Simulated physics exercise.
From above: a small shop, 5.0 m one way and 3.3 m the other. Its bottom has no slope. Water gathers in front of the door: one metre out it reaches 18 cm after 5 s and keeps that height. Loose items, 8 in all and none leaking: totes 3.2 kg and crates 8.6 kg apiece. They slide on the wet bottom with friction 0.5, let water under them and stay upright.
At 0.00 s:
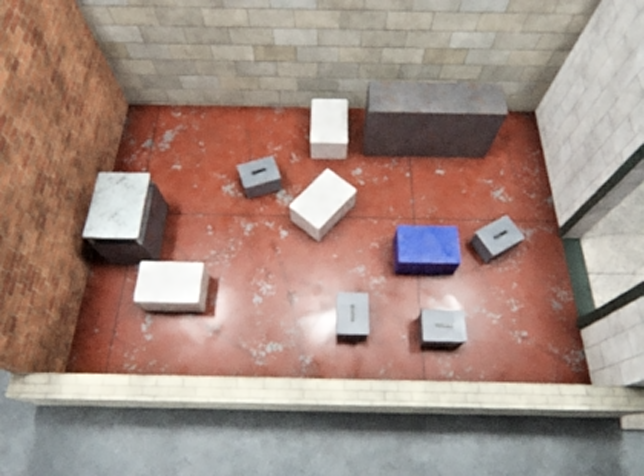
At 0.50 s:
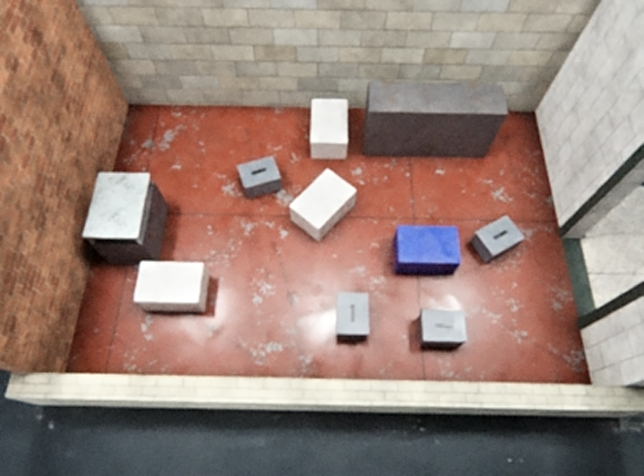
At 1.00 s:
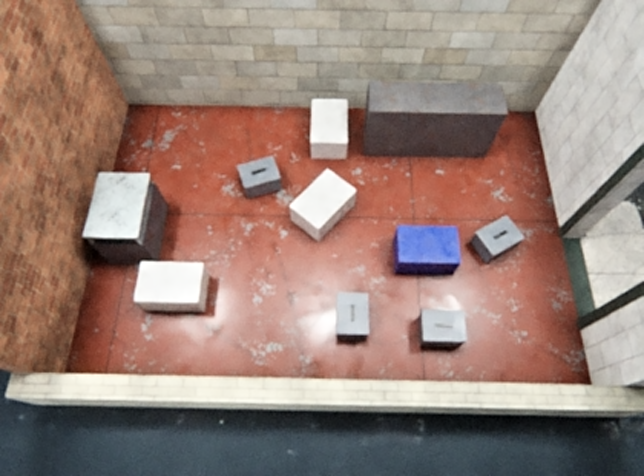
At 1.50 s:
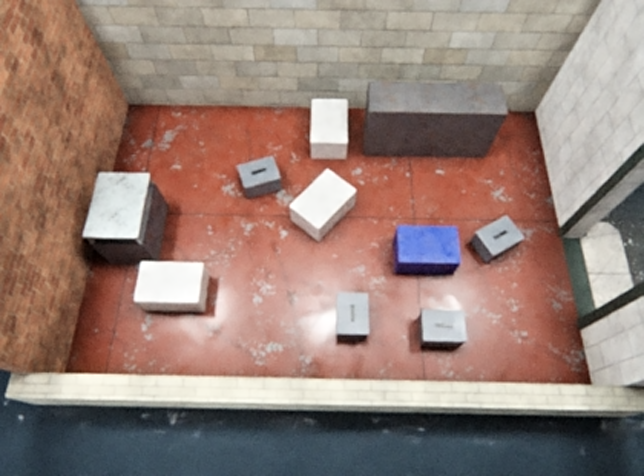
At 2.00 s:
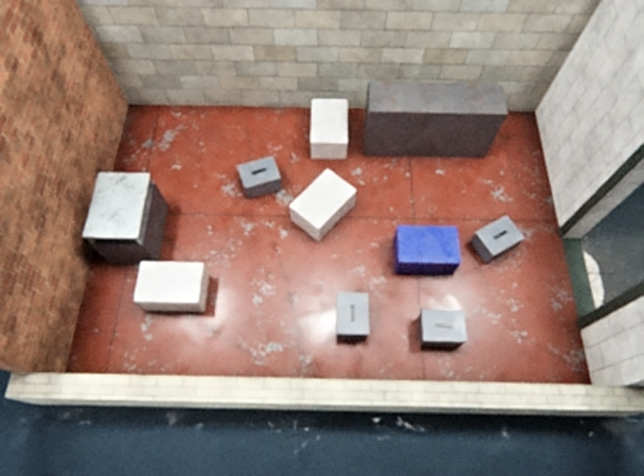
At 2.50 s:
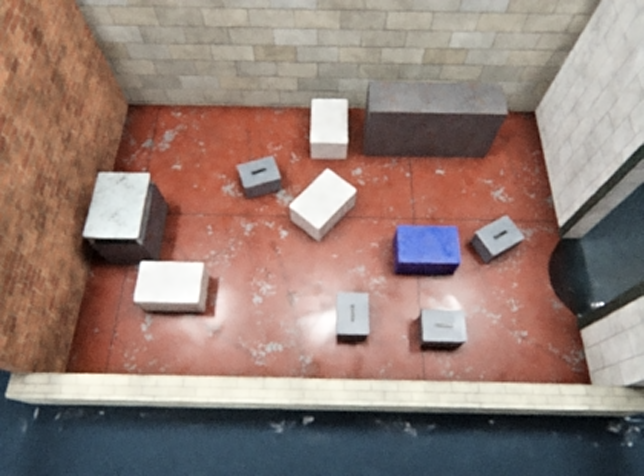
To begin with, white, gray and blue blocks sit scattered on the red floor of a walled room, with pale gray ground outside. The ground outside then turns dark blue as water spreads there, and finally a dark patch pushes through the right-hand opening while the blocks stay still.
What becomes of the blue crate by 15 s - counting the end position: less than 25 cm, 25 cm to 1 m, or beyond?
Blue crate travels far.
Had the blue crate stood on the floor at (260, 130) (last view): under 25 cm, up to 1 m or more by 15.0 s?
It is nudged along.
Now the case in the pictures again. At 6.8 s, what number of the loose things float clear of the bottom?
At that moment 2.
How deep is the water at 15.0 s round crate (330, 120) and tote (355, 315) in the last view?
Roughly 8 and 9 cm.
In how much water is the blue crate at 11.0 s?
Roughly 9 cm.
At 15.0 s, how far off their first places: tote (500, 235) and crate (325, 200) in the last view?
In that order: 300 cm, 200 cm.
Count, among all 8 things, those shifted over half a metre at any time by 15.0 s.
7 of them.
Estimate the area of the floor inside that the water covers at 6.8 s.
Some 9.5 m2.
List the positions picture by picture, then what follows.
In the first frame, the blue crate at (429, 244) rests on the ground; 0.0 m2 under water; 0 of 8 have shifted.
In the second frame, the blue crate at (429, 244) rests on the ground; water covers 0.0 m2; 0 of 8 have shifted.
In the third frame, the blue crate at (429, 244), on the bottom; 0.0 m2 under water; 0 of 8 have shifted.
In the fourth frame, the blue crate at (429, 244) rests on the ground; 0.0 m2 under water; 0 of 8 have shifted.
In the fifth frame, the blue crate at (429, 244) rests on the ground; water covers 0.0 m2; 0 of 8 have shifted.
In the sixth frame, the blue crate at (429, 244) rests on the ground; 0.1 m2 under water; 0 of 8 have shifted.
After 3.5 s the blue crate is near (429, 244), 0.0 m from its start, aground; 0 afloat.
After 6.8 s the blue crate is near (348, 242), 0.8 m from its start, aground; 2 afloat.
After 11.0 s the blue crate is near (171, 275), 2.5 m from its start, afloat; 7 afloat.
After 15.0 s the blue crate is near (216, 235), 2.1 m from its start, afloat; 8 afloat.
